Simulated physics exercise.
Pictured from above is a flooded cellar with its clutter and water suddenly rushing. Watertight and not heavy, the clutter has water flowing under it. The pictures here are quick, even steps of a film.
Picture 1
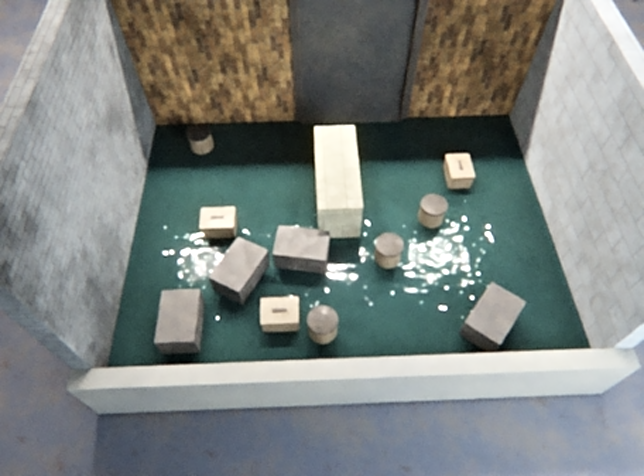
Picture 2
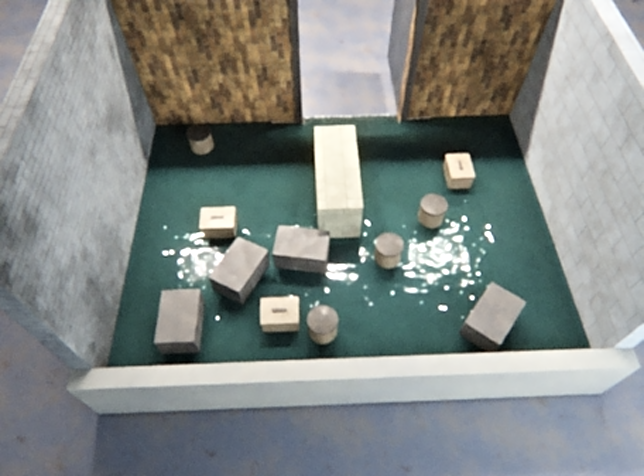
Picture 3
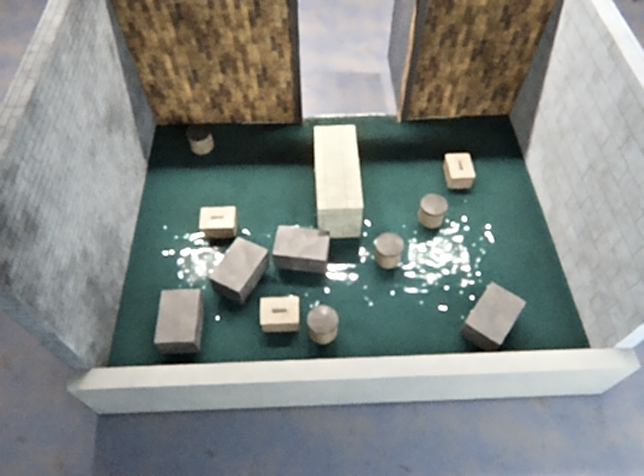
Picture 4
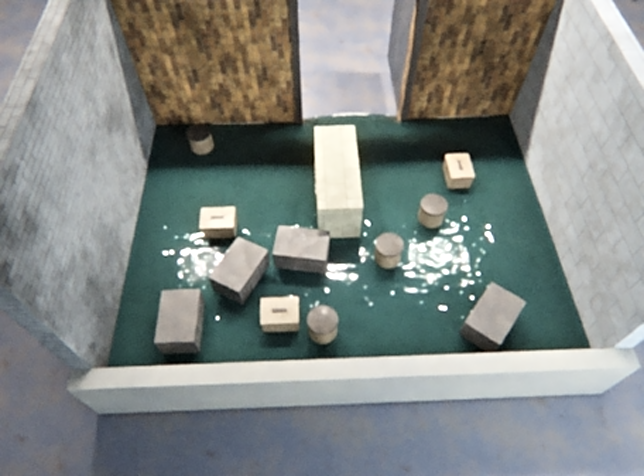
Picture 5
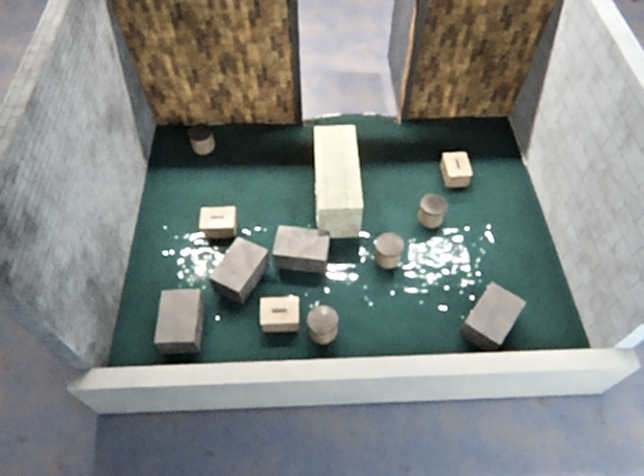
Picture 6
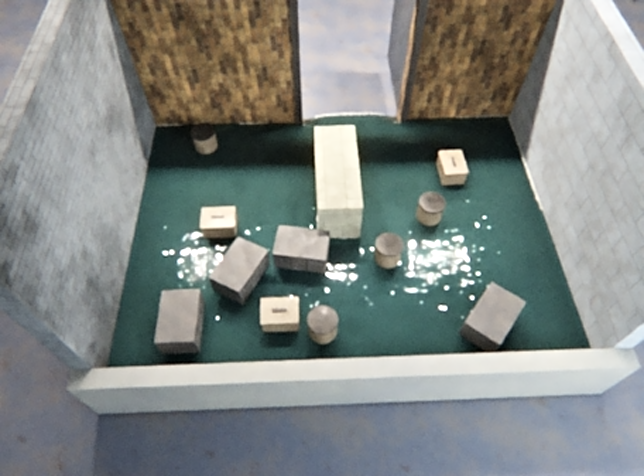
To begin with, blocks, small boxes and round pails sit scattered in dark green water inside a walled cellar, with a grey panel closing the gap at the back. The panel is then gone, leaving the gap open, and afterwards a box and a pail shift very slightly while the rest barely move.
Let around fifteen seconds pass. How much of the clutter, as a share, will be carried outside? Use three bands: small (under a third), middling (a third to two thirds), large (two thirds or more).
Middling.
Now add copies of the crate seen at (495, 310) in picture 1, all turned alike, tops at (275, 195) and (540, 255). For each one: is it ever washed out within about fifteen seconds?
As listed: Out, left behind.
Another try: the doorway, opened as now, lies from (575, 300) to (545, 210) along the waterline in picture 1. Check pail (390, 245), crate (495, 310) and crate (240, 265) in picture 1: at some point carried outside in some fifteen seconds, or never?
Lab log - 1: Escaped; 2: Escaped; 3: Retained.
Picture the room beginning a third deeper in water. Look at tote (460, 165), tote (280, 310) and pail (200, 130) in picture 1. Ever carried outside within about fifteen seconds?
Respectively: Exited / remained / exited.
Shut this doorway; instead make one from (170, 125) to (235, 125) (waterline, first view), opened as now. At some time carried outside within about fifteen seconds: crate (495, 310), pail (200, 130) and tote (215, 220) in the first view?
Note - 1: Retained; 2: Escaped; 3: Escaped.
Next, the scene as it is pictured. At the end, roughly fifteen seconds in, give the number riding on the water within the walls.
Tally at that point: 7.
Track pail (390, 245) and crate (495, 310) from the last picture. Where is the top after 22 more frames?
(356, 123) and (502, 281), approximately.
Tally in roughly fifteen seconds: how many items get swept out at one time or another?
By my count, 4.
A moment on, 0 of 11 are out; 11 afloat.
Next, 1 of 11 are out; 10 afloat.
Later, 3 of 11 are out; 8 afloat.
In the end, 4 of 11 are out; 7 afloat.
